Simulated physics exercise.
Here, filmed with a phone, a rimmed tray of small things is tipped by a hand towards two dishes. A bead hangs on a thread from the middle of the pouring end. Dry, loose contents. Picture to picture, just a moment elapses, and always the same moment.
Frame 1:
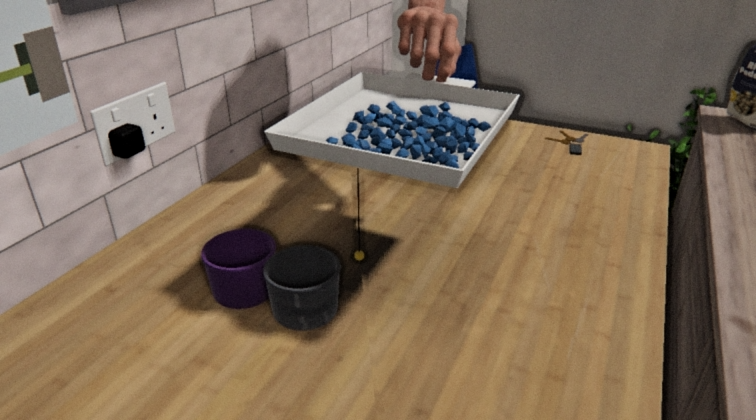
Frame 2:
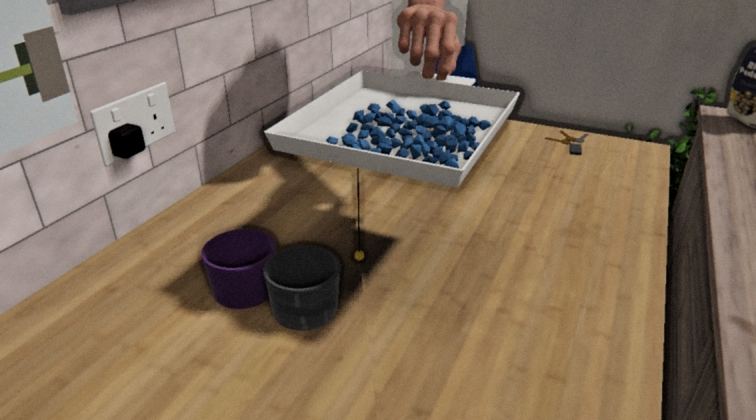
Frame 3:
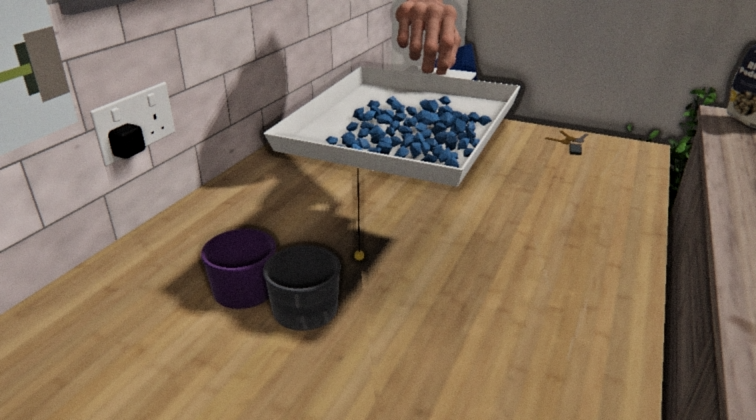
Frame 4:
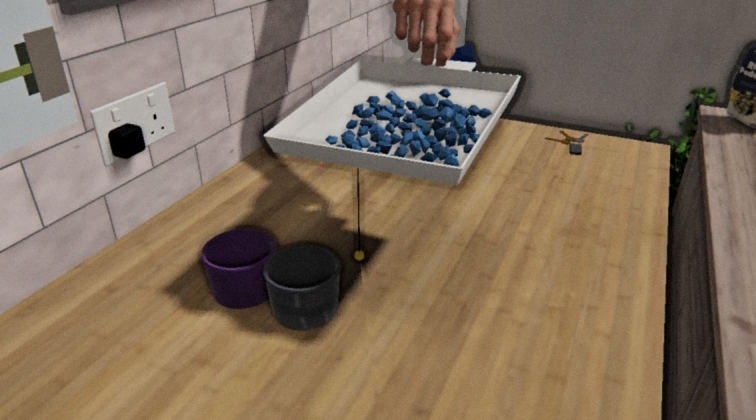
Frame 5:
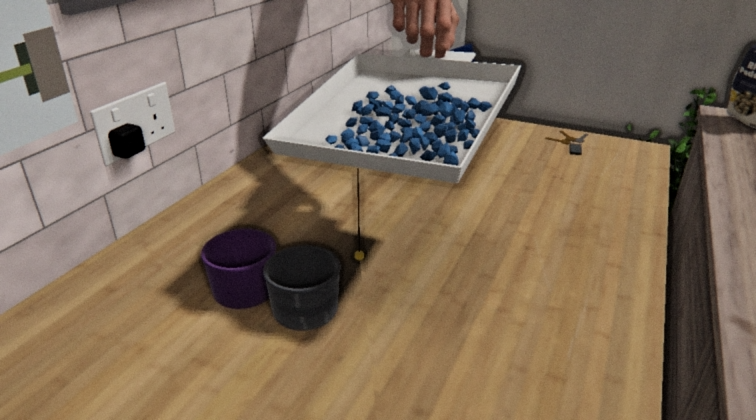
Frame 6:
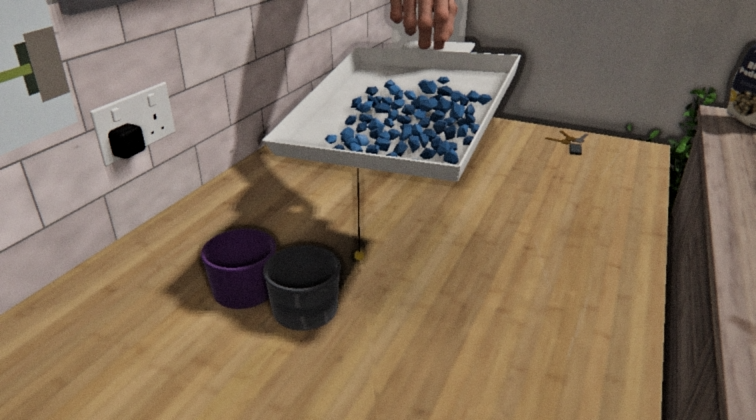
A hand slightly tilts a white tray of blue stones above two small dishes.
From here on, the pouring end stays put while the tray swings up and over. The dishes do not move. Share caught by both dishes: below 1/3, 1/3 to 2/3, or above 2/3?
1/3 to 2/3.
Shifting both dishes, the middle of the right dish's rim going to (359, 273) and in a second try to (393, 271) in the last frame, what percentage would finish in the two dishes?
Trial 1 about 40 %, trial 2 about 10 %.
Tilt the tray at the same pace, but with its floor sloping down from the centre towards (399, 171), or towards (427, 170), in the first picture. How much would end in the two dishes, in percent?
0 % and 0 %.
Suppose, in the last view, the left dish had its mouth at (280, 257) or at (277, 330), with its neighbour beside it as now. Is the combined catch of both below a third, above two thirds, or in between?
Try one: The middle third; try two: Below one third.
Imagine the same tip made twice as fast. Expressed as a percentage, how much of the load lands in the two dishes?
Roughly 60 percent.
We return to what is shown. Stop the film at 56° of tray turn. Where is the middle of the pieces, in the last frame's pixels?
Somewhere about pixel (362, 130).
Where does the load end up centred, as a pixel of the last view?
Close to (298, 306) in the last view.
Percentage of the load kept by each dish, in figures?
Left dish around 10, right dish around 40, both in a hundred.
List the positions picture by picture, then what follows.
In the first picture, corners of the pouring end (272, 130) and (459, 167), level; middle of the load (405, 134), aquarium stones; left dish (220, 284); right dish (284, 305); bead on its thread (359, 255).
In the second picture, corners of the pouring end (272, 131) and (459, 167), level; middle of the load (405, 133).
In the third picture, corners of the pouring end (272, 132) and (458, 166), tipped barely, lowest at the left corner; middle of the load (405, 130).
In the fourth picture, corners of the pouring end (271, 134) and (457, 164), tipped a little, lowest at the left corner; middle of the load (405, 127).
In the fifth picture, corners of the pouring end (271, 136) and (457, 163), tipped a little, lowest at the left corner; middle of the load (404, 123).
In the sixth picture, corners of the pouring end (270, 138) and (456, 162), tipped a little, lowest at the left corner; middle of the load (404, 120); left dish (220, 284); right dish (284, 305).
Just after the last frame, tray tipped steeply; every one on the tray.
A moment on, tray tipped right over; roughly a third on the tray; roughly a quarter in the right dish; about a tenth in the left dish; roughly a quarter outside both; roughly a quarter in the air.
Further on, tray tipped past a quarter turn; roughly half in the right dish; about a tenth in the left dish; roughly half outside both.
When it is over, tray tipped past a quarter turn; roughly half in the right dish; about a tenth in the left dish; roughly half outside both.
